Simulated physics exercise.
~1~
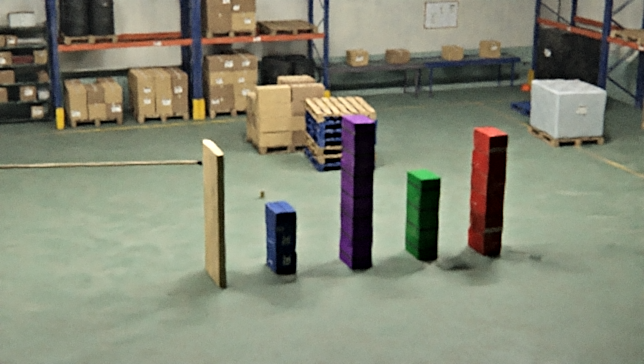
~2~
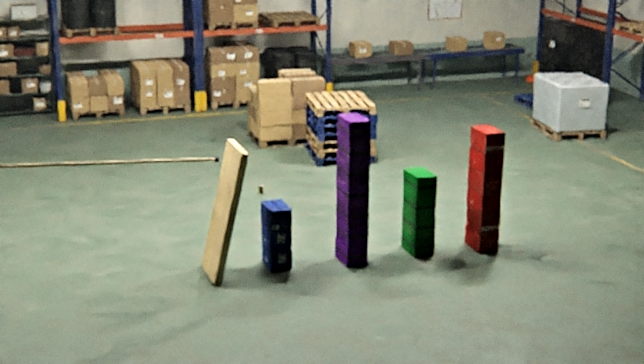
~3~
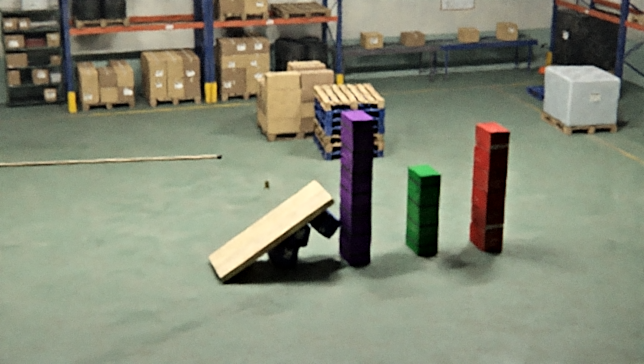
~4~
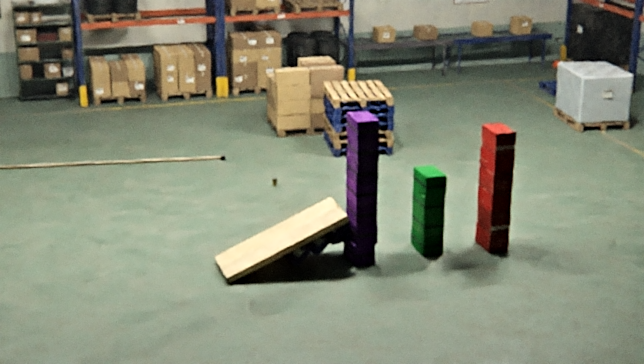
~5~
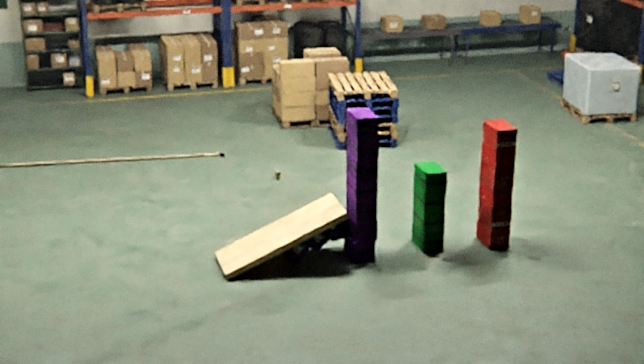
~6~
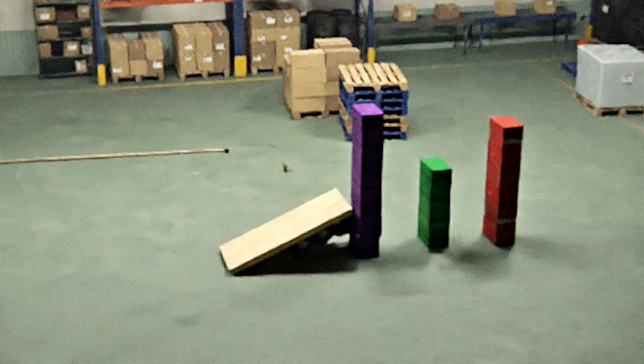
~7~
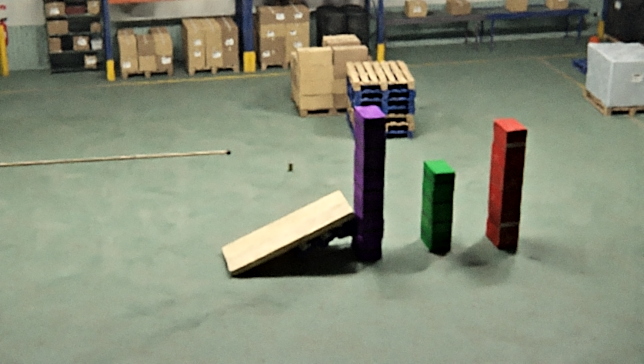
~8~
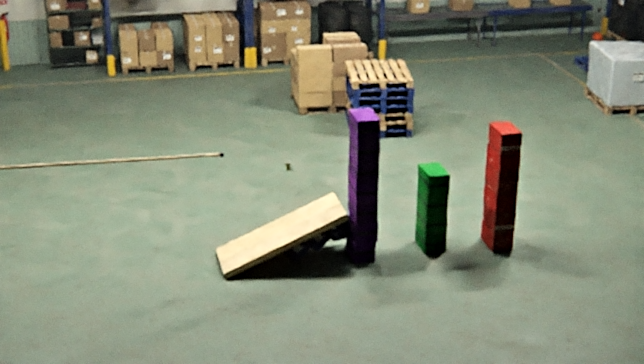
A tall purple column of taped cartons stands in the middle of a warehouse floor, seen from slightly above, with a short blue pile and an upright pale board to its left and green and red columns to its right. Shelving, stacked boxes and pallets line the background, and a long pole lies level at the left. The board tips rightward onto the blue cartons, which topple beneath it toward the purple column. The board then settles at a low slant, its upper end by the purple column. The purple, green and red columns stay standing as the view drifts slightly.
